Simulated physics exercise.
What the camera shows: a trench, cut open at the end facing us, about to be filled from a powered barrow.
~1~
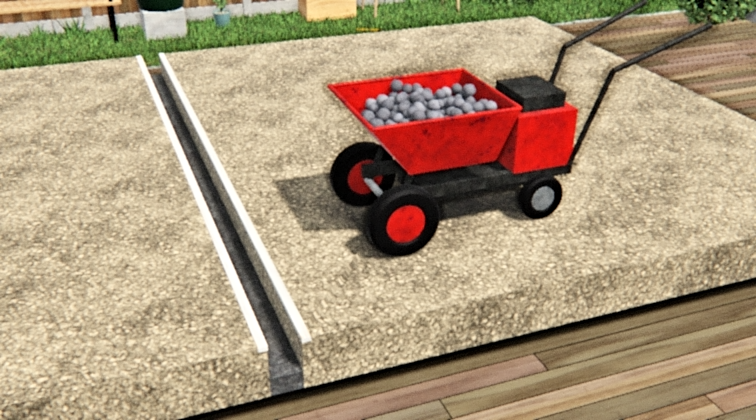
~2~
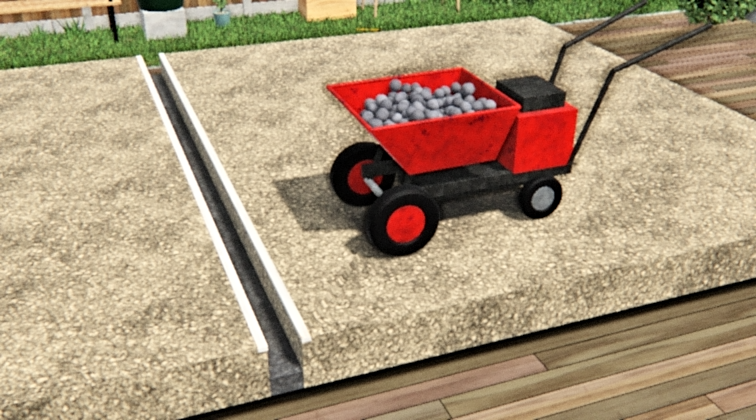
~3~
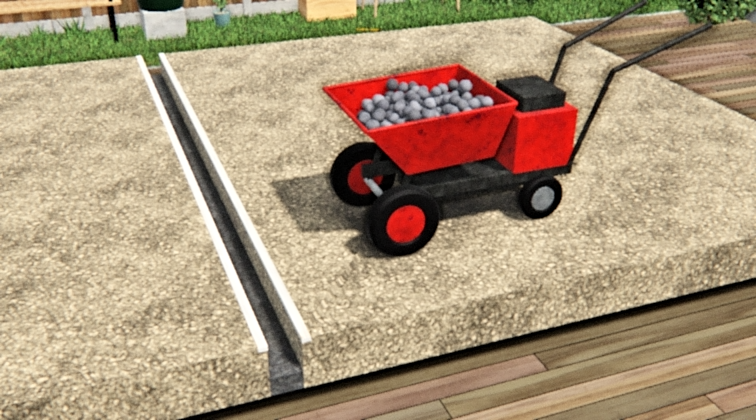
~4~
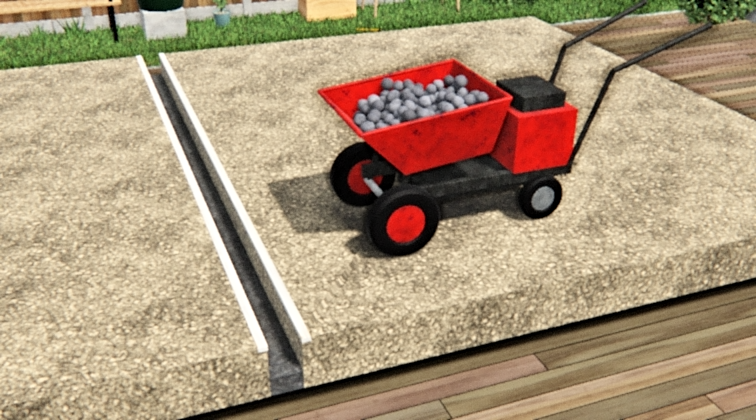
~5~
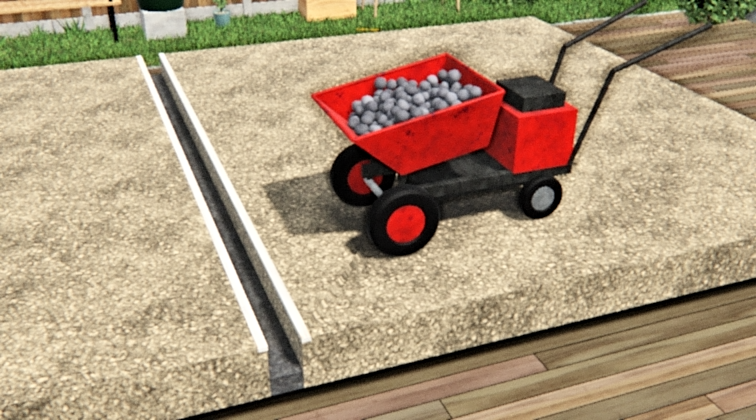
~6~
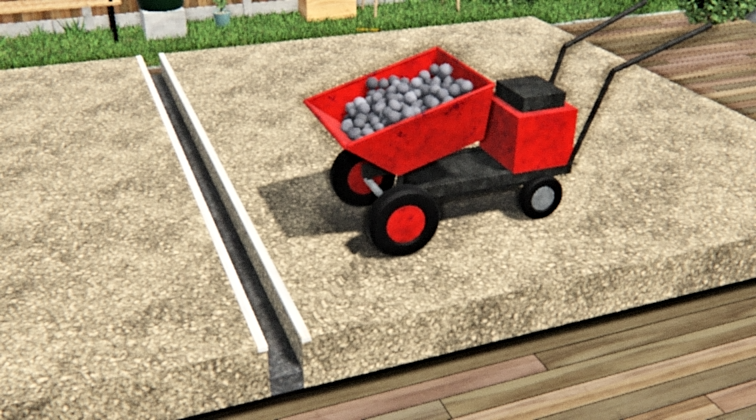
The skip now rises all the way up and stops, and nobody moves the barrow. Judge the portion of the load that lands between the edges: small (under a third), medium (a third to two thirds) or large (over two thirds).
Medium.
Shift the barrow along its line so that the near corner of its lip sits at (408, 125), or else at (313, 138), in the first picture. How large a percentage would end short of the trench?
In order: 50 % and 0 %.
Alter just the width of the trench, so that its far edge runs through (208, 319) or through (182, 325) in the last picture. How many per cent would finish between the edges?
Lab note: Case 1 near 80 percent, case 2 near 90 percent.
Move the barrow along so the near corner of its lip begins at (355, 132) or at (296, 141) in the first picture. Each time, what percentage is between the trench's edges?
You'd get around 60 in a hundred, then 0 in a hundred.
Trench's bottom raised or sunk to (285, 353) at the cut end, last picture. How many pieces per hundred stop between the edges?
Something close to 30 per cent.
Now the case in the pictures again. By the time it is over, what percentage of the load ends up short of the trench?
Near 20 %.
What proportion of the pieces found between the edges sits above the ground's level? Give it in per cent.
About 30 in a hundred.
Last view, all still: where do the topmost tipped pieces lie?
The peak rests near (261, 226).
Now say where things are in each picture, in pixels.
Lip of the skip near (372, 130), level; top of the load near (423, 112), round cobbles; first edge of the trench near (289, 303); far edge near (247, 311), the trench under half as wide as the skip, and about as deep as wide, in the first frame.
Lip of the skip near (371, 131), level; top of the load near (422, 112), in the second frame.
Lip of the skip near (367, 133), tipped barely; top of the load near (430, 104), in the third frame.
Lip of the skip near (361, 136), tipped a little; top of the load near (430, 100), in the fourth frame.
Lip of the skip near (353, 141), tipped a little; top of the load near (436, 93), in the fifth frame.
Lip of the skip near (345, 147), tipped clearly; top of the load near (426, 91); first edge of the trench near (289, 303); far edge near (247, 311), in the sixth frame.
Shortly afterwards, skip tipped well over; the whole lot in the skip.
Next, skip tipped steeply; the bulk in the skip; a little short of the trench; a little in or heaped over the trench; only a few beyond it; only a few falling.
Some moments later, skip tipped right over; a little in the skip; near a quarter short of the trench; near half in or heaped over the trench; near a quarter beyond it.
In the end, skip tipped right over; a little in the skip; near a quarter short of the trench; near half in or heaped over the trench; near a quarter beyond it.
